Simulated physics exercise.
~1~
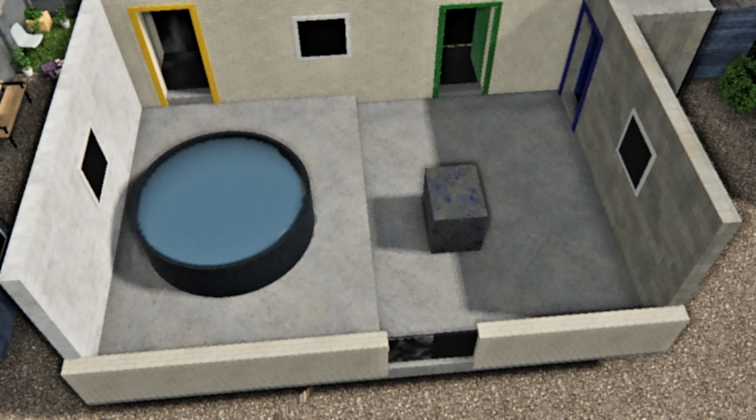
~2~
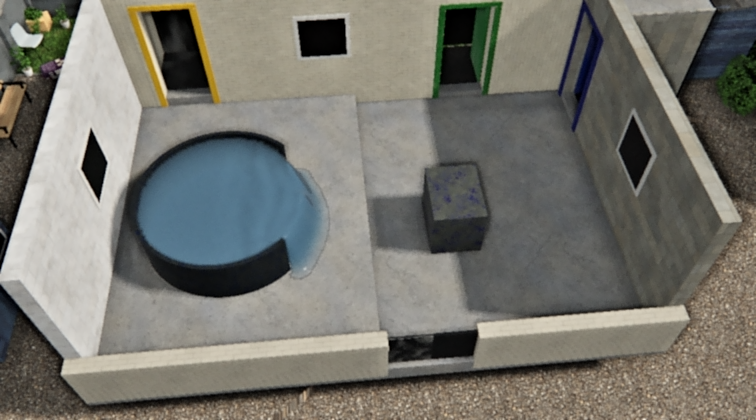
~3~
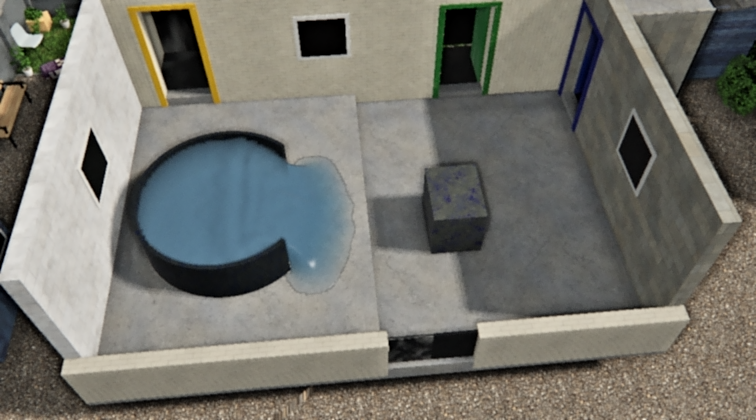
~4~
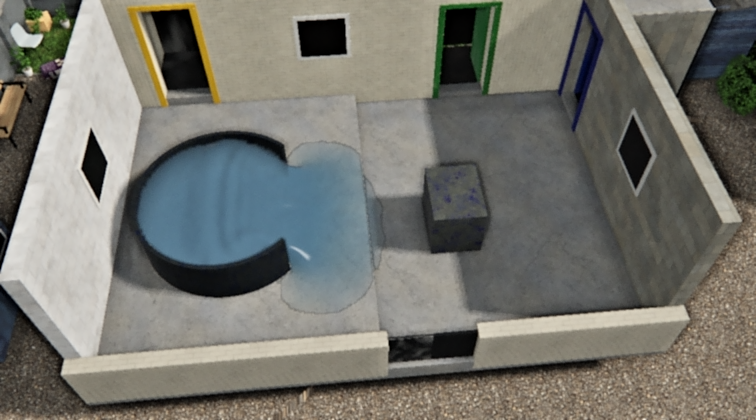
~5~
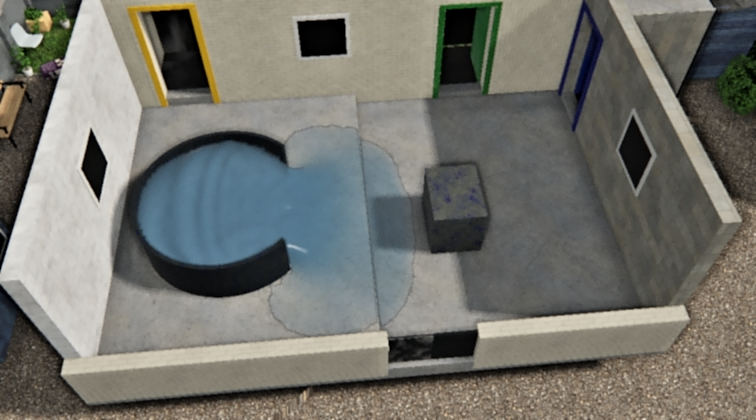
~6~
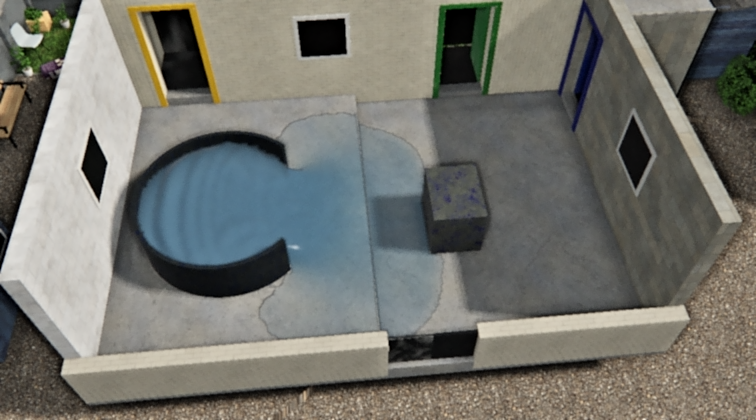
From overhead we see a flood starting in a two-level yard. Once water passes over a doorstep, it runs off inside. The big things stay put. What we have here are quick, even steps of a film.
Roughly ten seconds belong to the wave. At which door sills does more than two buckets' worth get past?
The blue door sees more than two pails, the yellow door sees two pails or less, the green door sees more than two pails.
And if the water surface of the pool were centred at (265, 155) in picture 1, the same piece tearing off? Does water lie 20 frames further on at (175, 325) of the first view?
There: Dry.
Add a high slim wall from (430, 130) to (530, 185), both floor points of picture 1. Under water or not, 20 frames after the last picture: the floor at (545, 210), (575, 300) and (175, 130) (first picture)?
Taking the points in order - wetted, wetted, unwetted.
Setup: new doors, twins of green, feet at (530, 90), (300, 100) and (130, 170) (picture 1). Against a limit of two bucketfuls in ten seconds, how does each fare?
Outcome by door - past the limit, within the limit, within the limit.
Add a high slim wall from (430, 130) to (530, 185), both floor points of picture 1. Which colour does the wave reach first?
The green door.
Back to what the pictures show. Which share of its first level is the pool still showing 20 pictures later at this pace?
My reading is roughly 28 in a hundred.
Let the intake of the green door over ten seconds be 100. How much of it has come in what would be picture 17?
About 0 per cent.
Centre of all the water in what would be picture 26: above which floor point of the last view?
The centre of mass sits at about (410, 219).
A moment on, water covers 50 % of the floor; the blue door not reached, the yellow door not reached, the green door wet at the sill, nothing in.
Next, water covers 60 % of the floor; the blue door under two buckets in, the yellow door not reached, the green door wet at the sill, nothing in.
Then, water covers 65 % of the floor; the blue door far over two buckets in, the yellow door not reached, the green door over two buckets in.
Later, water covers 65 % of the floor; the blue door far over two buckets in, the yellow door not reached, the green door far over two buckets in.
In the end, water covers 65 % of the floor; the blue door far over two buckets in, the yellow door not reached, the green door far over two buckets in.
